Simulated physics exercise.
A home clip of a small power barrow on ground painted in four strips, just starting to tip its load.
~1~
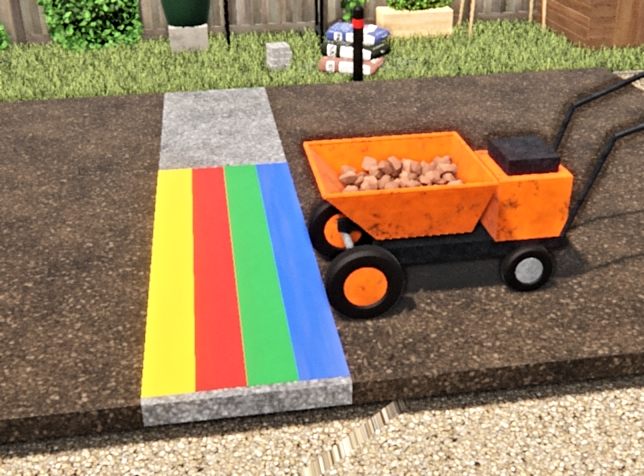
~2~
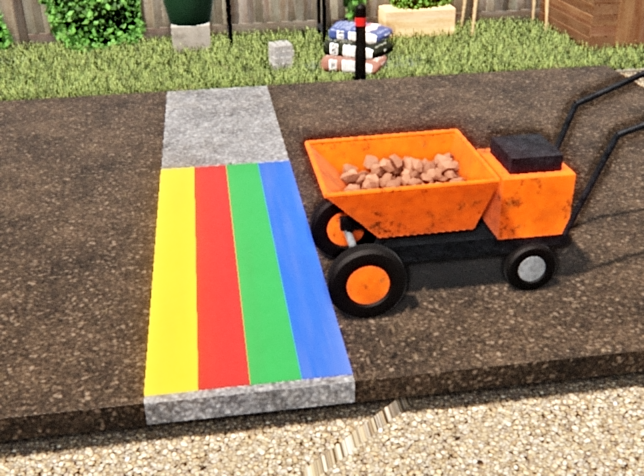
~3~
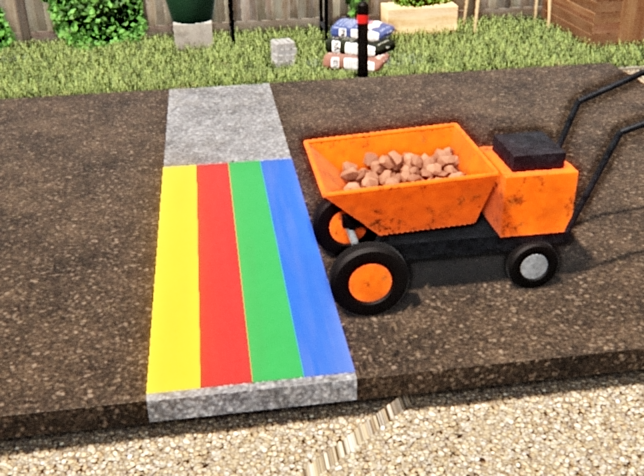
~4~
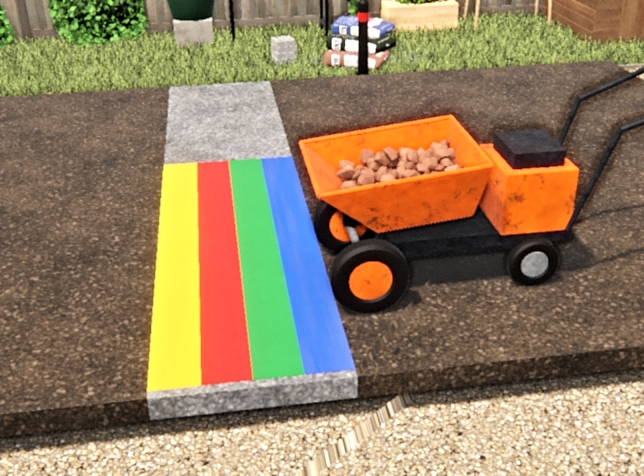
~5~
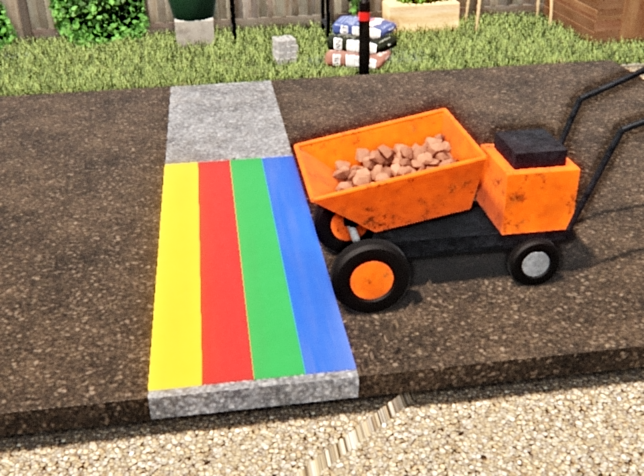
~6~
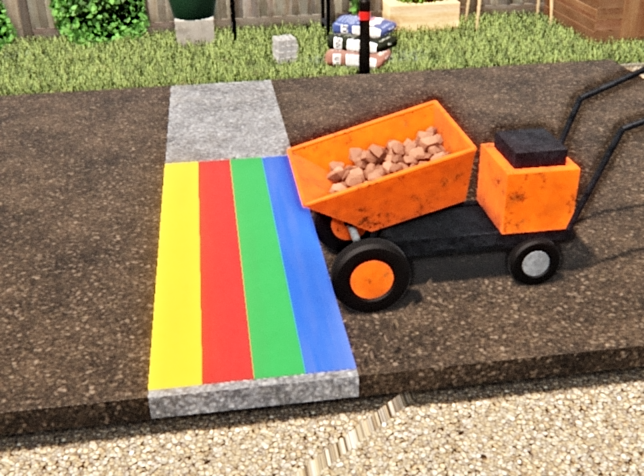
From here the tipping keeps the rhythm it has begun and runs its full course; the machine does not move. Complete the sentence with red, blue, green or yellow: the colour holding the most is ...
The colour holding the most is red.
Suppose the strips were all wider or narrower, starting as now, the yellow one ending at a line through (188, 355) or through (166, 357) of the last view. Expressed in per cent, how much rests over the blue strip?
About 0 per cent first, then about 0 per cent.
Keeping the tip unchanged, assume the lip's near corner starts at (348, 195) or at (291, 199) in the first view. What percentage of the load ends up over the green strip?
Try 1: 30 %. Try 2: 0 %.
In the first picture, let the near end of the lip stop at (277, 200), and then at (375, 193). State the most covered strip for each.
Place 1 - the yellow strip; place 2 - that green strip.
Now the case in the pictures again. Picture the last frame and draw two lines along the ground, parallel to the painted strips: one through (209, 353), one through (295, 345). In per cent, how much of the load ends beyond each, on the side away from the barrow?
Estimate, first then second: 30 %, 80 %.
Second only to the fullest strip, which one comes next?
That would be the yellow strip, in second.
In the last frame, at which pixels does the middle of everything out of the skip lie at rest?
About (216, 285).
Shortly afterwards, skip tipped steeply; the whole lot in the skip.
Next, skip tipped right over; near half in the skip; a little over the green strip; near a third over the red strip; a little over the yellow strip.
Some moments later, skip tipped right over; near a quarter in the skip; a little over the green strip; near half over the red strip; near a quarter over the yellow strip; a little off the paint.
In the end, skip tipped right over; near a quarter in the skip; none at all over the blue strip; a little over the green strip; near half over the red strip; near a quarter over the yellow strip; a little off the paint.
